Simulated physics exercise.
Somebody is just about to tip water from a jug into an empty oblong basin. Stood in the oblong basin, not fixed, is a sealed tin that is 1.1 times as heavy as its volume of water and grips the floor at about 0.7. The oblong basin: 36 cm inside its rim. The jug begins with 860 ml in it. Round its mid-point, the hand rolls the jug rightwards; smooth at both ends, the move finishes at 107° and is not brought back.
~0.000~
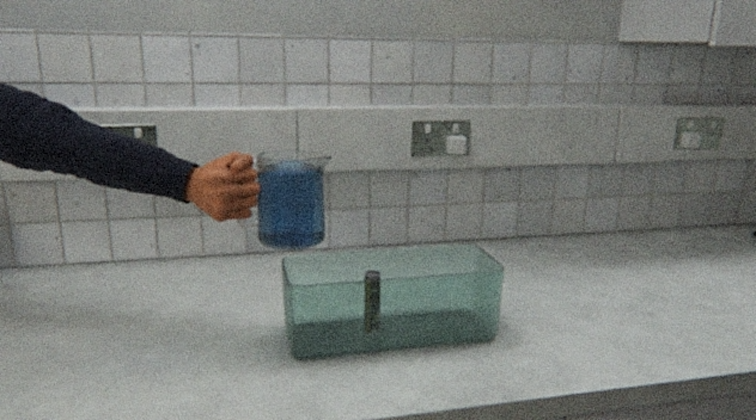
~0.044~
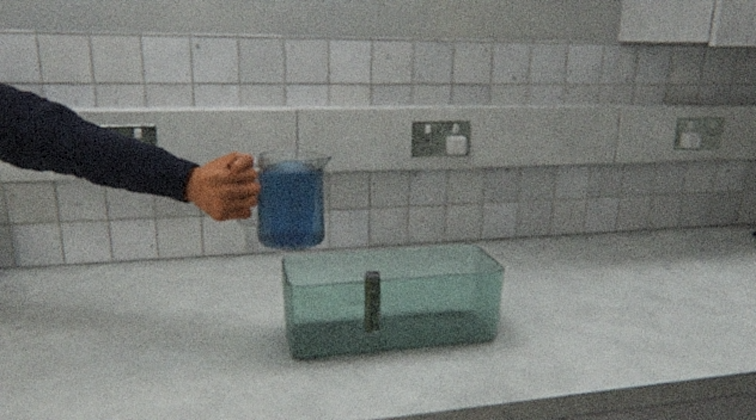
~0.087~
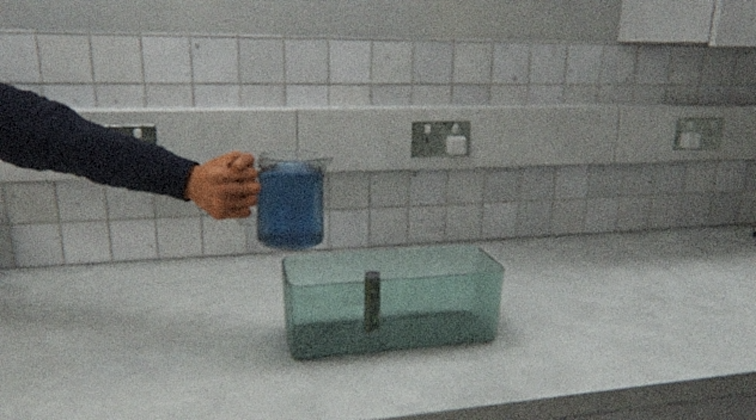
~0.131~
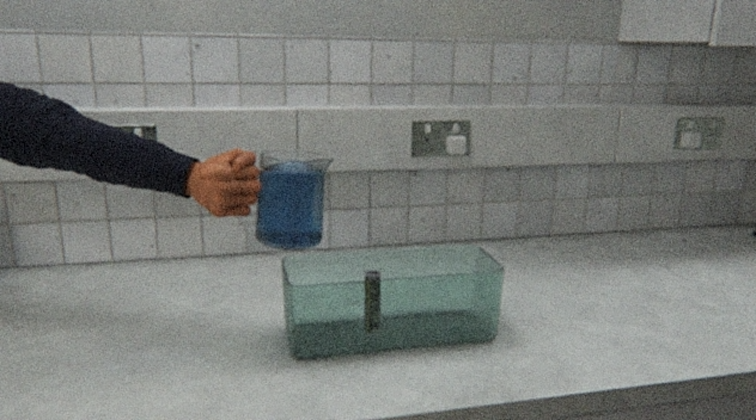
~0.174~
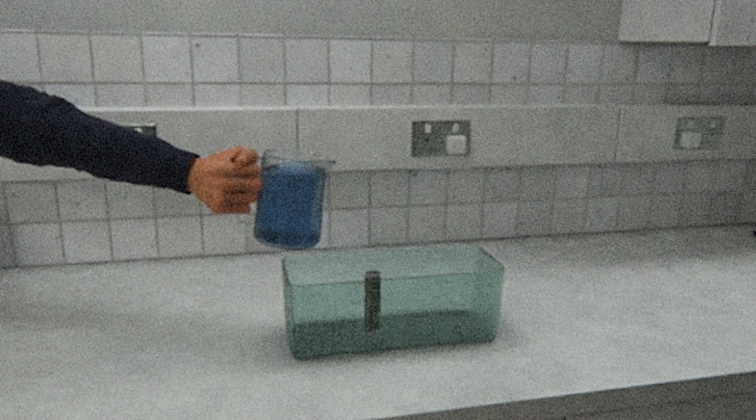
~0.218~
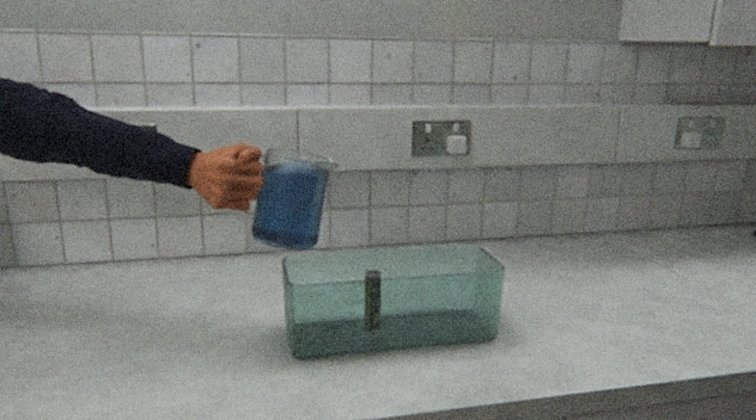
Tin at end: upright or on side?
It tips over.
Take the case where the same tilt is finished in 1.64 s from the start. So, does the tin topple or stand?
After the tilt, the tin has tipped over.
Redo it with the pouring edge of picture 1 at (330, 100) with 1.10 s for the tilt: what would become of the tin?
Then the tin remains standing.
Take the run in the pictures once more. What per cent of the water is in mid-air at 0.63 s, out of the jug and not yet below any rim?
Share: Roughly 10 per cent.
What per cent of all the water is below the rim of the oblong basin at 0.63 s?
Near 3 in a hundred.
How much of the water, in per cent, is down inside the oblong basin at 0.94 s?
Roughly 44 %.
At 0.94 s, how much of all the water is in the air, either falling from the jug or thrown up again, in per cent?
About 18 per cent.
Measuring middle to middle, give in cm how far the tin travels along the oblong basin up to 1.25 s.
It has moved some 6 cm.
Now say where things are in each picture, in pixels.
In the first picture, it leans 0°; its right rim is at (332, 156); the water meets the walls at (259, 169) and (321, 167); the oblong basin's rim runs from (285, 272) to (491, 258); the tin's top is at (373, 276).
In the second picture, it leans 0°; its right rim is at (332, 156); the water meets the walls at (260, 169) and (321, 168).
In the third picture, it leans 2°; its right rim is at (333, 157); the water meets the walls at (260, 169) and (322, 168).
In the fourth picture, it leans 4°; its right rim is at (334, 158); the water meets the walls at (261, 169) and (323, 168).
In the fifth picture, it leans 6°; its right rim is at (336, 160); the water meets the walls at (263, 169) and (325, 168).
In the sixth picture, it leans 10°; its right rim is at (339, 163); the water meets the walls at (264, 170) and (327, 168).
By 0.63 s the tilt is 66° and 87 per cent is still to pour; the tin stands where it began.
By 0.94 s the tilt is 101° and 38 per cent is still to pour; the tin stands where it began.
By 1.25 s the tilt is 107° and 5 per cent is still to pour; the tin lies on its side.
By 1.60 s the tilt is 107° and 0 per cent is still to pour; the tin lies on its side.
At rest the tin lies on its side.
